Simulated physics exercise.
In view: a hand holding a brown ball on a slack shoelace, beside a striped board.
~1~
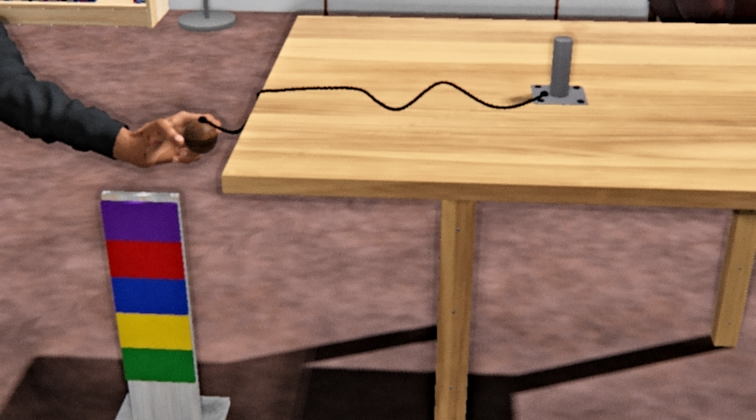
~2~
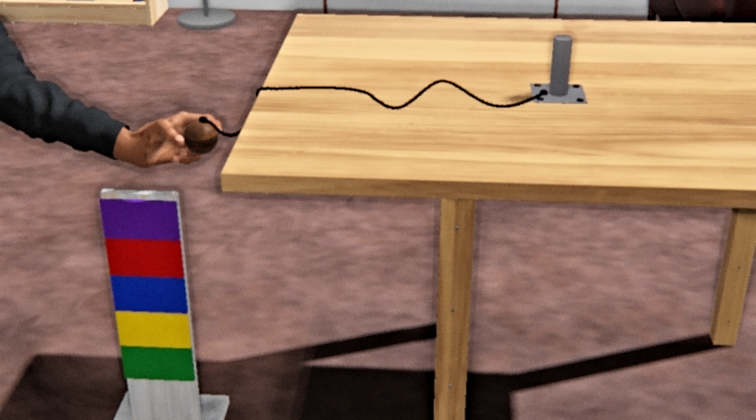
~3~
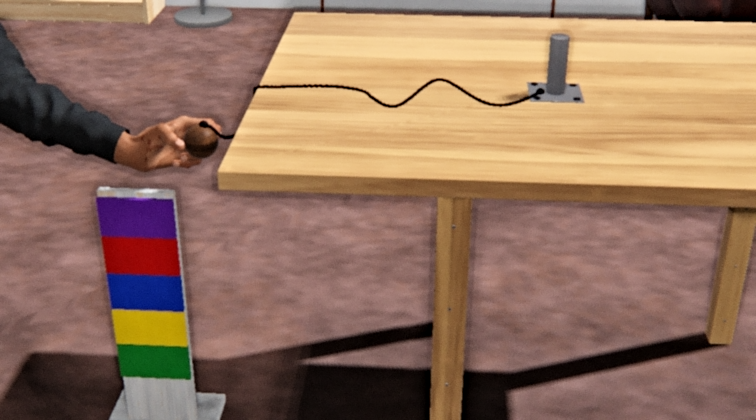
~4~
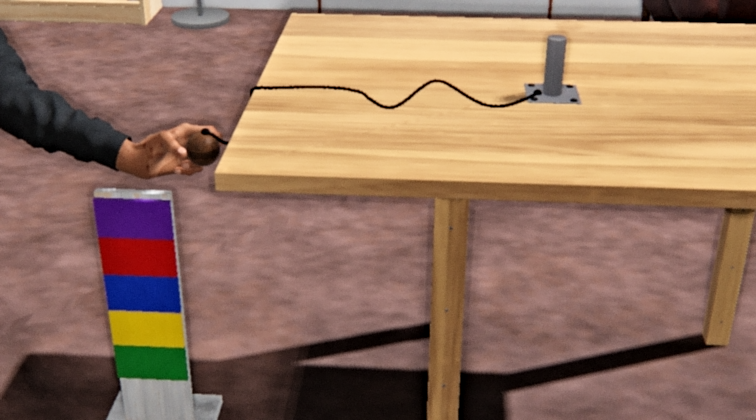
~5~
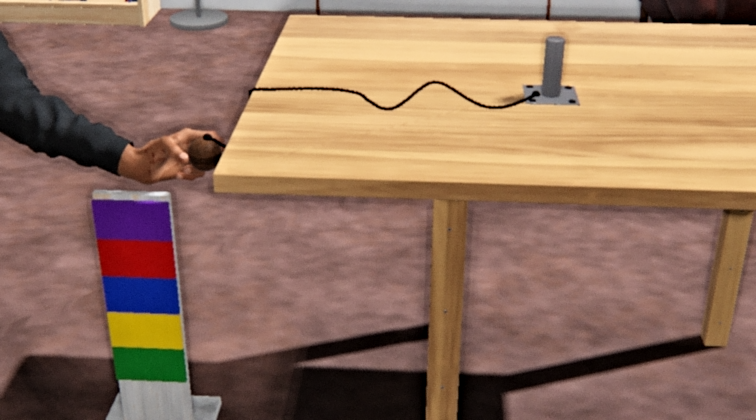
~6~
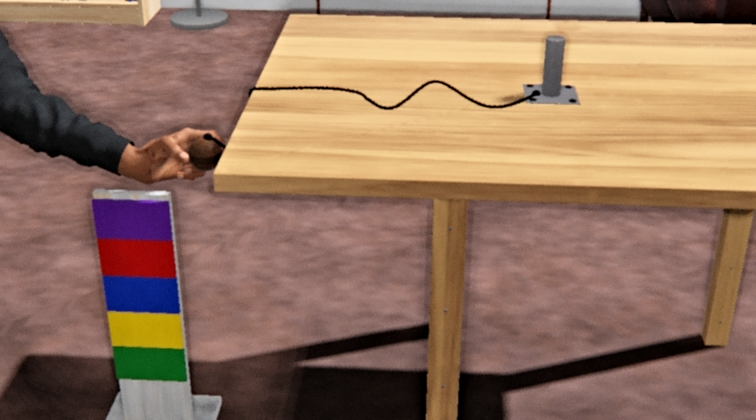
A hand holding a brown ball on a slack cord lowers slightly beside a table.
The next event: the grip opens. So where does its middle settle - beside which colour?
Beside blue.
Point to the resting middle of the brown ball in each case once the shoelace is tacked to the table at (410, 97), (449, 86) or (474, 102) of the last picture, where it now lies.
Taking the tries in turn: (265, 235), (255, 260) and (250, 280).
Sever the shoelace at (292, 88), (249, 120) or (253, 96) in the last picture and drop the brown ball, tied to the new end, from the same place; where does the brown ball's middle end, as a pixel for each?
Try 1: (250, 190); try 2: (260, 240); try 3: (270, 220).
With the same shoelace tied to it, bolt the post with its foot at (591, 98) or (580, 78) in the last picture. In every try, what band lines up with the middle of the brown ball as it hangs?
In turn, red and then red.
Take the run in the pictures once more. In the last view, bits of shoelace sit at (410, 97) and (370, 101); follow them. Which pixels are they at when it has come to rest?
First one close to (331, 92), second close to (265, 91).
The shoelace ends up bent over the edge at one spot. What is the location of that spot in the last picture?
That spot is around (364, 96).
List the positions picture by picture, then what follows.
The first frame shows brown ball (201, 137); purple (140, 223); red (145, 261); blue (149, 297); yellow (154, 333); green (158, 366).
The second frame shows brown ball (201, 137); shoelace through (519, 104) (457, 86) (407, 104) (348, 89) (262, 93).
The third frame shows brown ball (201, 142).
The fourth frame shows brown ball (203, 149); shoelace through (513, 104) (451, 86) (401, 104) (342, 89) (255, 92).
The fifth frame shows brown ball (205, 155).
The sixth frame shows brown ball (205, 154); shoelace through (511, 105) (450, 87) (400, 105) (341, 89) (254, 93).
Soon after, ball near (235, 282); level with blue.
Then, ball near (283, 281); level with blue.
Further on, ball near (259, 295); level with blue.
At rest, ball near (255, 295); level with blue. Its middle rests at the blue band.
